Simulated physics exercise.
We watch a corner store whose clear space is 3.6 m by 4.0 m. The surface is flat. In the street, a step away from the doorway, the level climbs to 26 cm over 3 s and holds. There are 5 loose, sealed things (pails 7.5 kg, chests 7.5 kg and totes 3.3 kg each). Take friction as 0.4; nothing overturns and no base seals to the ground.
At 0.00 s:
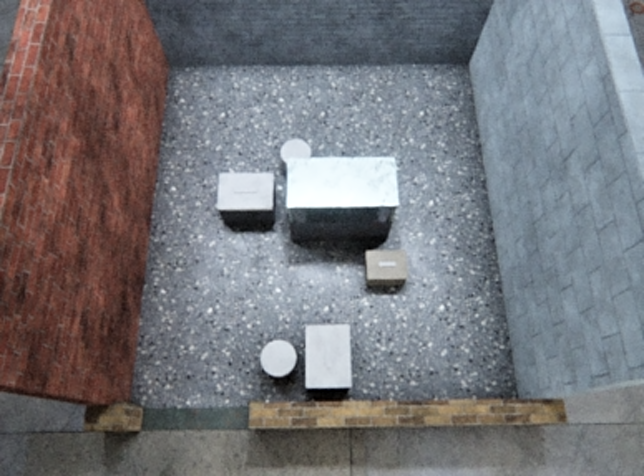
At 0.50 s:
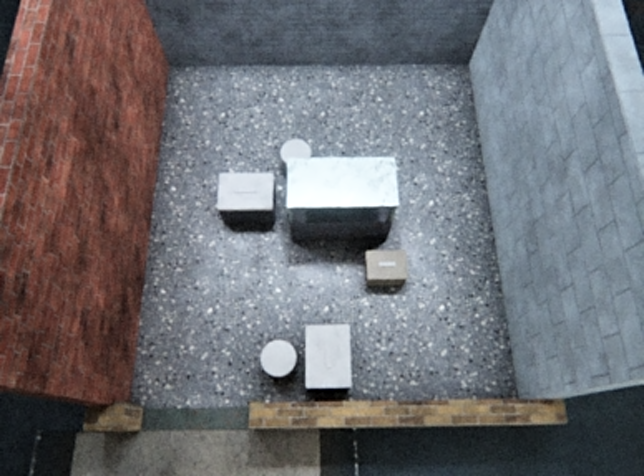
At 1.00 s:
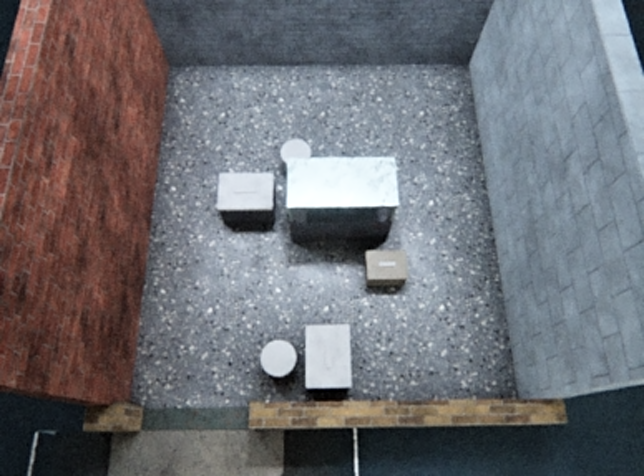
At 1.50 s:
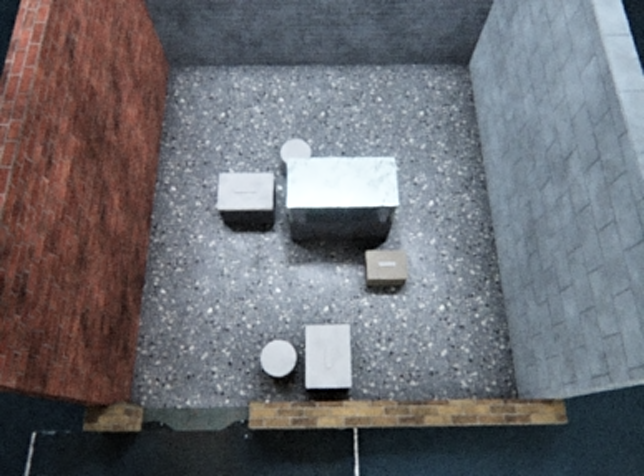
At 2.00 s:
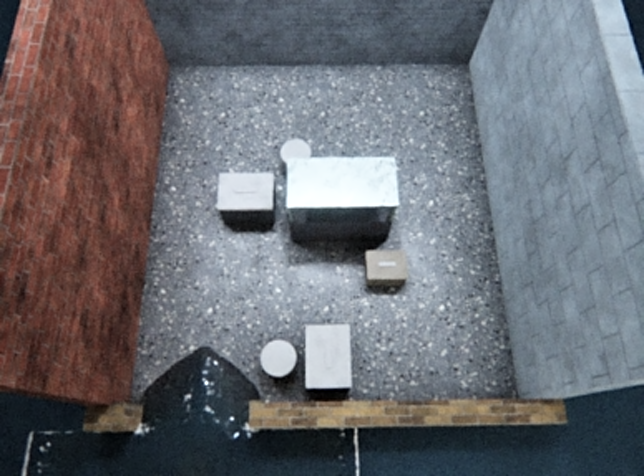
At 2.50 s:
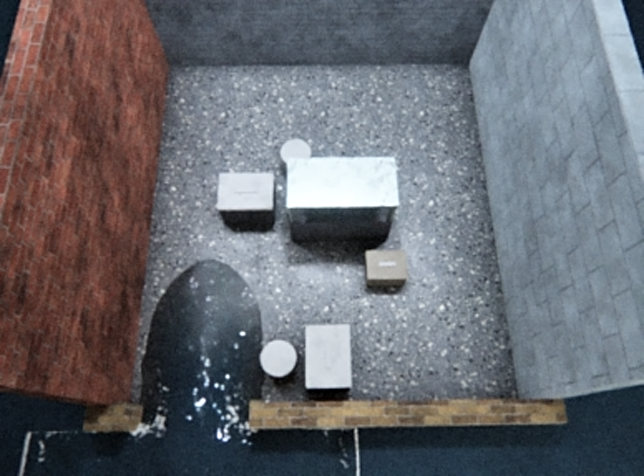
In a small walled store seen from above, dark water spread over the pavement outside, then pushed through the front doorway in a rounded tongue across the speckled floor, while the boxes stayed put.
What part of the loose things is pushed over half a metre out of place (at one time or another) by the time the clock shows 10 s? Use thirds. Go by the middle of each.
Share: From one to two thirds.
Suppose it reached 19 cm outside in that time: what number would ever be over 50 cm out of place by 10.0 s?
Then 1.
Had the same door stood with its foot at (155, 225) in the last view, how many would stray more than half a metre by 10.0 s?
Then 4.
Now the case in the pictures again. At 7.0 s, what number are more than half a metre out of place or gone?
By then 1.
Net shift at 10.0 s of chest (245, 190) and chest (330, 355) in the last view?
In turn: 250 cm, 5 cm.
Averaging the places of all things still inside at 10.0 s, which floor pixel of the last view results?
Near (362, 307).
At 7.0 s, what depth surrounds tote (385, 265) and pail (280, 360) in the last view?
About 2 and 4 cm.
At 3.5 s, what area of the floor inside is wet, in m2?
Some 4.5 m2.
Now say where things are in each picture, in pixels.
The first picture shows a pail at (278, 358) rests on the ground; a chest at (328, 356), on the bottom; water covers 0.0 m2; 0 of 5 have shifted.
The second picture shows a pail at (278, 358) rests on the ground; a chest at (328, 356) rests on the ground; 0.0 m2 under water; 0 of 5 have shifted.
The third picture shows a pail at (278, 358) rests on the ground; a chest at (328, 356), on the bottom; 0.0 m2 under water; 0 of 5 have shifted.
The fourth picture shows a pail at (278, 358) rests on the ground; a chest at (328, 356) rests on the ground; 0.0 m2 under water; 0 of 5 have shifted.
The fifth picture shows a pail at (278, 358) rests on the ground; a chest at (328, 356) rests on the ground; water covers 0.4 m2; 0 of 5 have shifted.
The sixth picture shows a pail at (278, 358) rests on the ground; a chest at (328, 356) rests on the ground; 1.3 m2 under water; 0 of 5 have shifted.
After 3.5 s 0 of 5 are over 50 cm from their spots; 0 afloat.
After 4.5 s 1 of 5 are over 50 cm from their spots; 1 afloat.
After 7.0 s 1 of 5 are over 50 cm from their spots; 1 afloat.
After 10.0 s 3 of 5 are over 50 cm from their spots, and 3 have been at some point; 3 afloat.
